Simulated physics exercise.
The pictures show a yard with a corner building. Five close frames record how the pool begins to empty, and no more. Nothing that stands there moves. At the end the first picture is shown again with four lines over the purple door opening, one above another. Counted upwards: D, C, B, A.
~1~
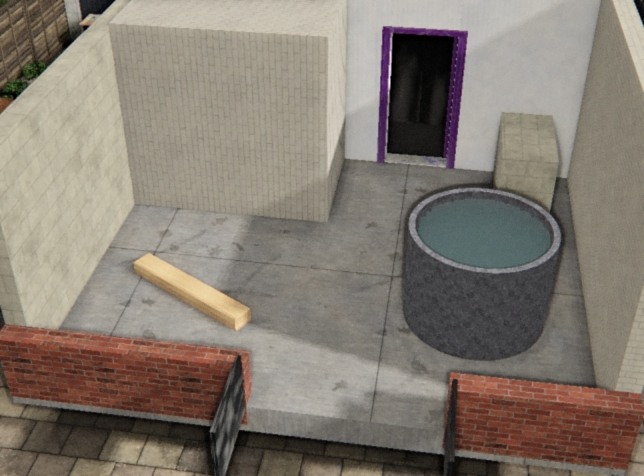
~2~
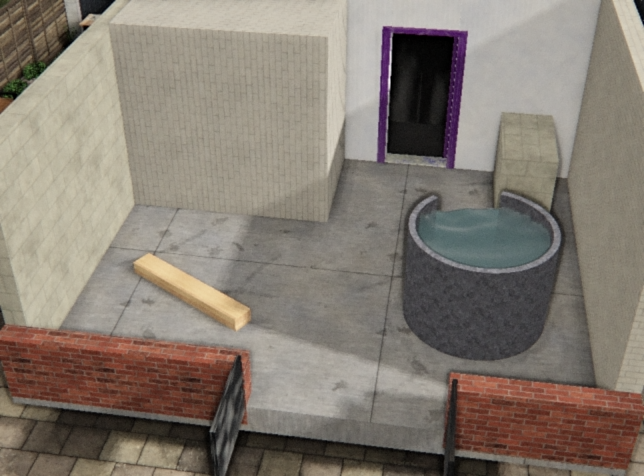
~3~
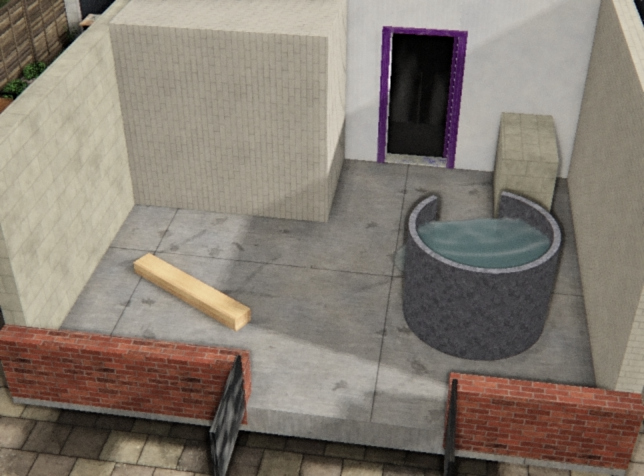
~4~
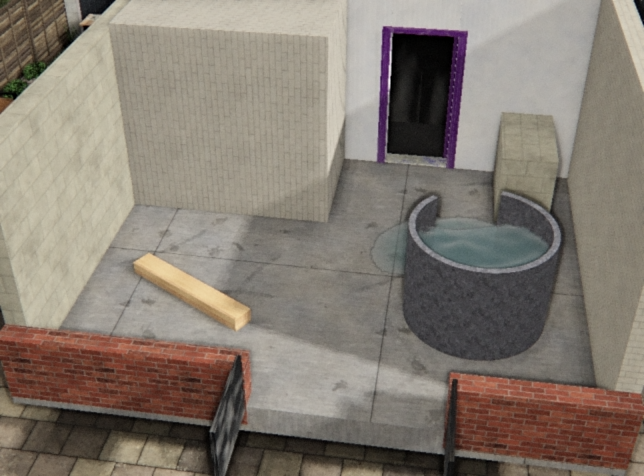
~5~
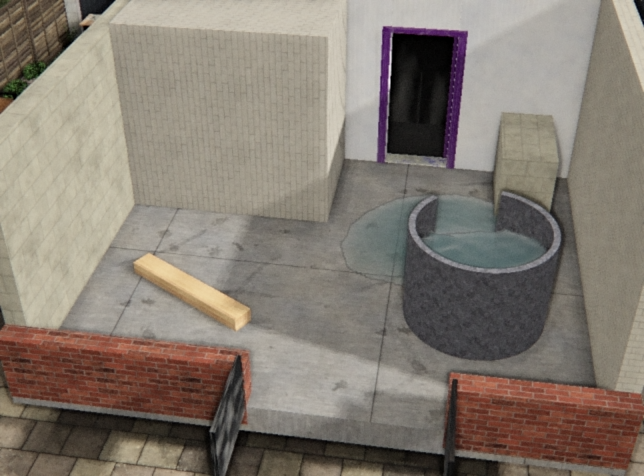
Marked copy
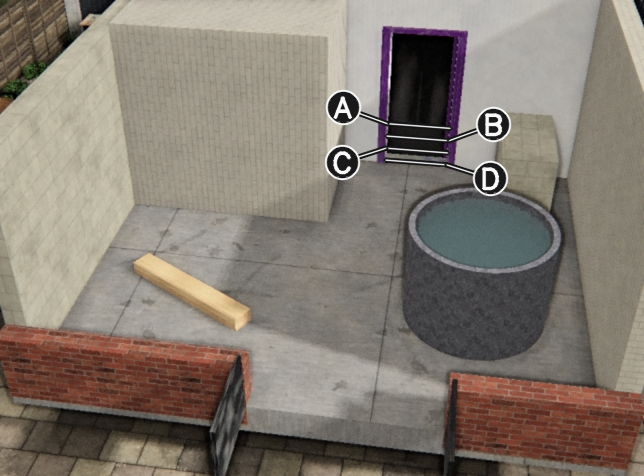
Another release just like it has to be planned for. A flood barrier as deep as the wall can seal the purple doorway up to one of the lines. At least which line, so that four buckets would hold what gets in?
The limit is B.
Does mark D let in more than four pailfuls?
Yes, it does.
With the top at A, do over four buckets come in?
No, not at all.
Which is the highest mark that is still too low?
C.
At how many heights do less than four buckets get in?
Two of the four.
In white, A at (418, 126); B at (417, 138); C at (416, 150); D at (415, 162); from the bottom up D, C, B, A.
Choosing A, nothing gets over.
Choosing B, a splash gets over, under a bucket.
Choosing C, about 13 bucketfuls get in.
Choosing D, dozens of bucketfuls pour in.
